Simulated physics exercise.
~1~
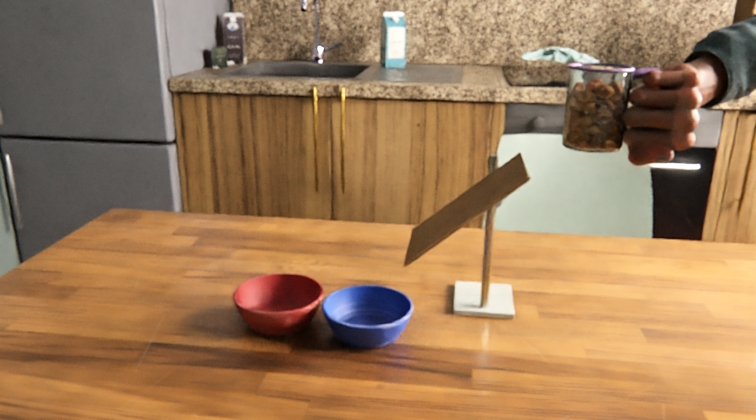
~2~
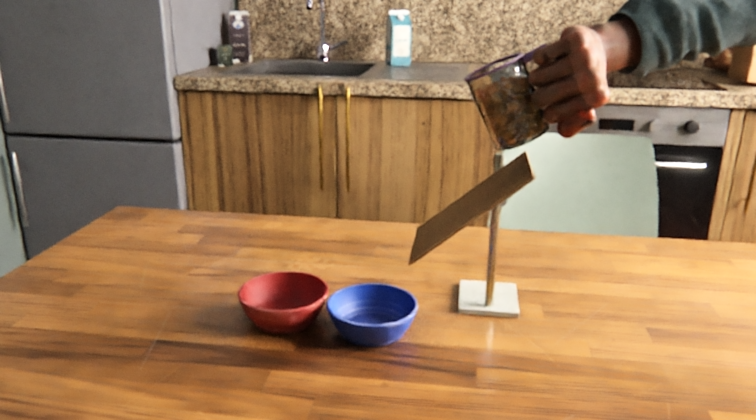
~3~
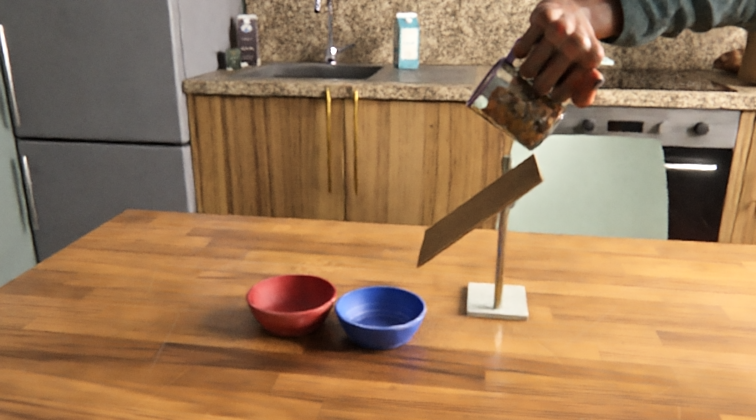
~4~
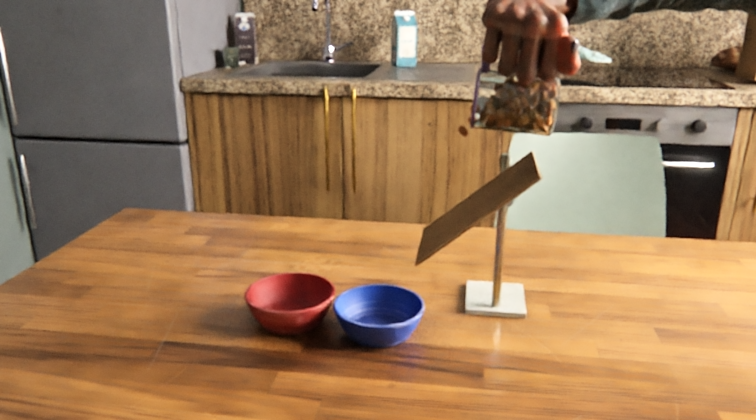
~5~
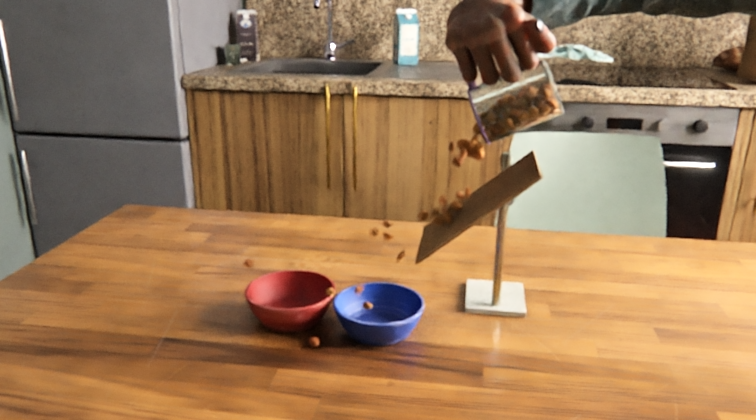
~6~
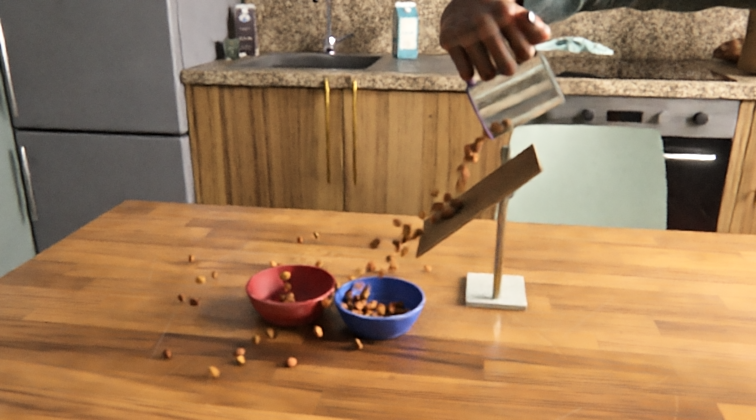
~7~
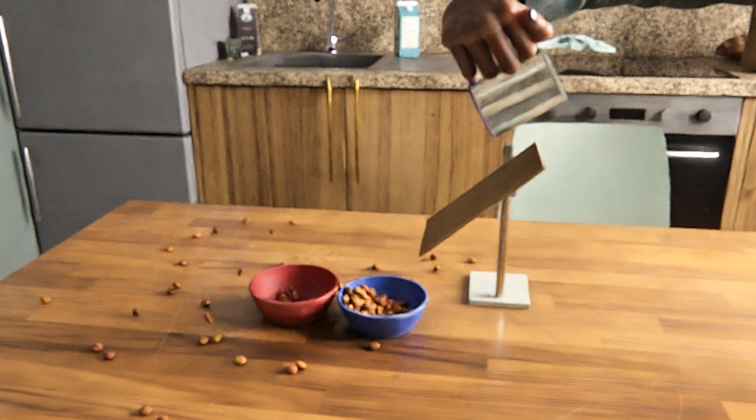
A hand holds a clear cup of brown kibble above a wooden table in a kitchen, seen from the front by a slightly swaying camera. Below it, a brown board on a stand slopes down to the left toward a blue bowl, with a red bowl further left. The hand moves left over the board and tips the cup until the pieces pour out. They slide and bounce down the slope, many dropping into the blue bowl while others scatter. The cup ends empty, with most pieces in the blue bowl, a few in the red one and the rest strewn across the table.
